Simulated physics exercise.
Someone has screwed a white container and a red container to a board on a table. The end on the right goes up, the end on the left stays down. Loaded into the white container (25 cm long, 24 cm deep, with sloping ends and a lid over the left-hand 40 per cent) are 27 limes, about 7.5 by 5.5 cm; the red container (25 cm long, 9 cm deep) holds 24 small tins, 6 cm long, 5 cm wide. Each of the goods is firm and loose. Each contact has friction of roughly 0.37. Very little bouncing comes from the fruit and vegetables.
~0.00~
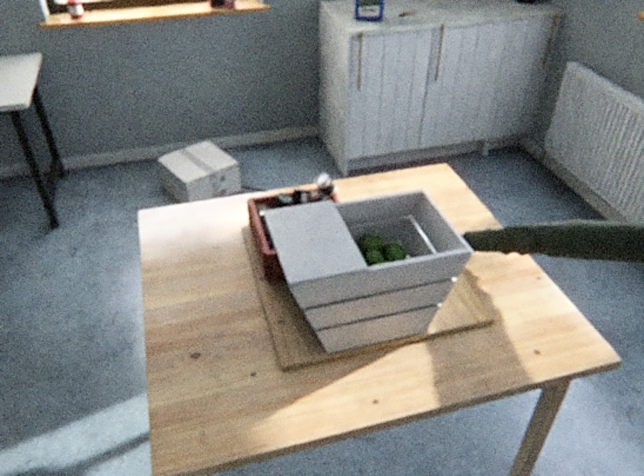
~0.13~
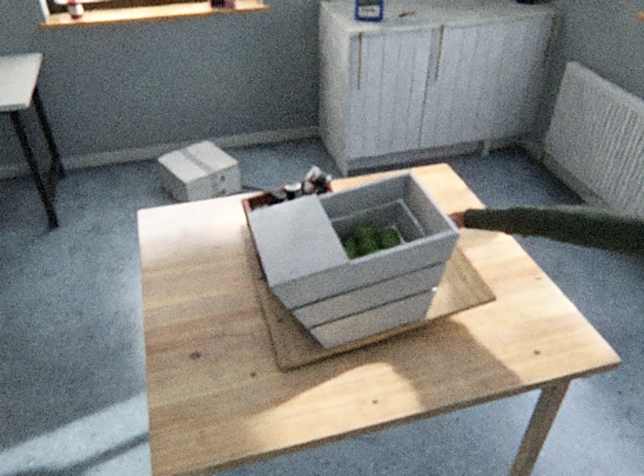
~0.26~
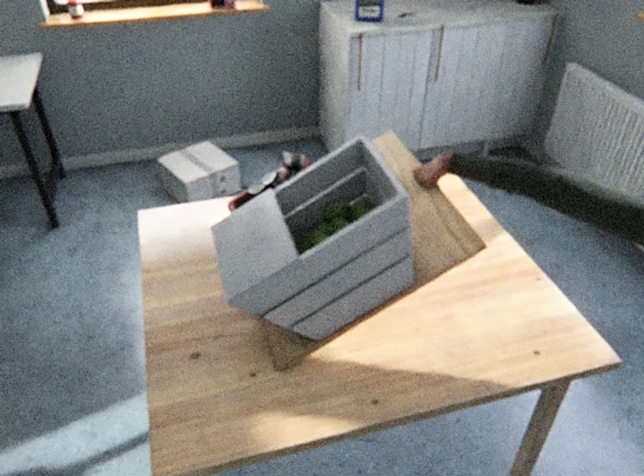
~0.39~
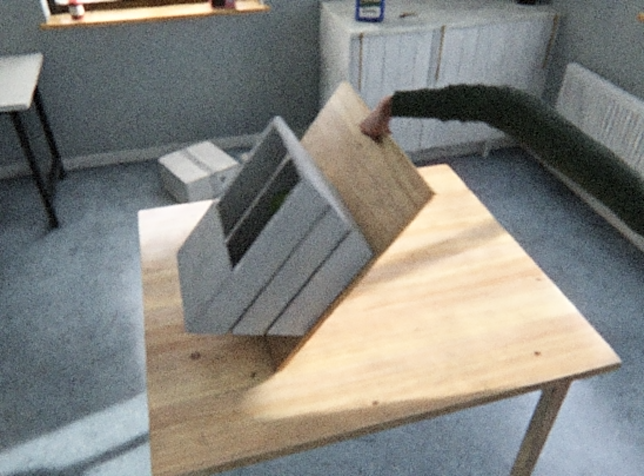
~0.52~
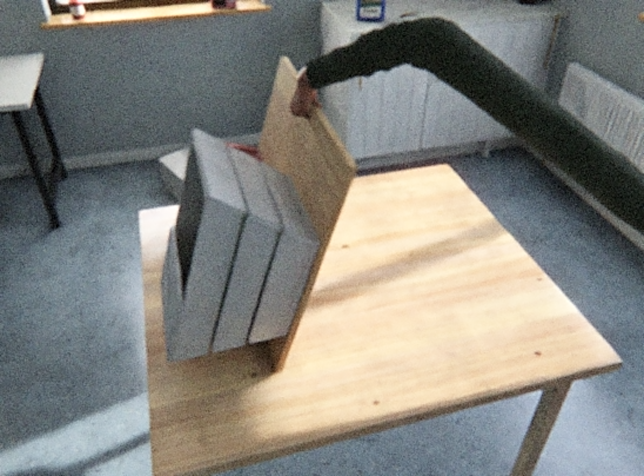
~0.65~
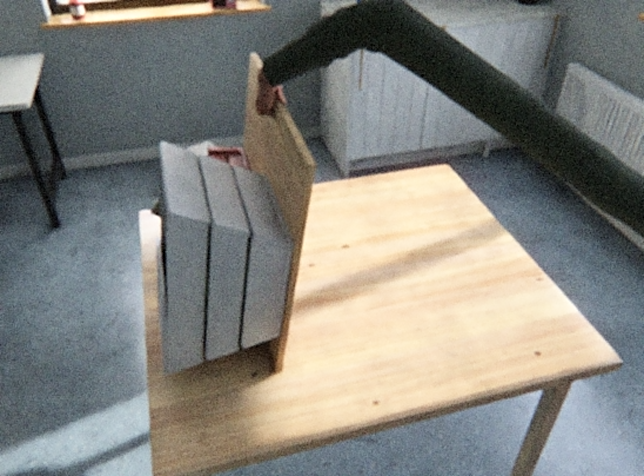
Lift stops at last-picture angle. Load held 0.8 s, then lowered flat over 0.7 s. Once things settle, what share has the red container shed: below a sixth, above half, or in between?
Under half remain.
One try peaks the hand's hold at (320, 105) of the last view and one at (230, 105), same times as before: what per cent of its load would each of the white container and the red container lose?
Loss per try - white container 0 / 10 percent, red container 50 / 90 percent.
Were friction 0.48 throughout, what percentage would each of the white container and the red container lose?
White container 0, red container 70 per cent.
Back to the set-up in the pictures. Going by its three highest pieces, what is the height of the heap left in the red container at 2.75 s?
Roughly 7 cm.
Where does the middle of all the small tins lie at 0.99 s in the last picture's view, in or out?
Around (189, 254) in pixels.
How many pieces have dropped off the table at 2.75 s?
I'd put the number around 8.
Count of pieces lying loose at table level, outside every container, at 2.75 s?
Piece count: Roughly 8.
After 0.99 s, tilt 81°; white container 27 in, 0 out and red container 8 in, 16 out.
After 1.41 s, tilt 81°; white container 27 in, 0 out and red container 8 in, 16 out.
After 2.00 s, tilt 10°; white container 27 in, 0 out and red container 8 in, 16 out.
Outcome (at 2.75 s), white container 27 in, 0 out and red container 8 in, 16 out. Asked share, 16 of 24, 67 per cent.
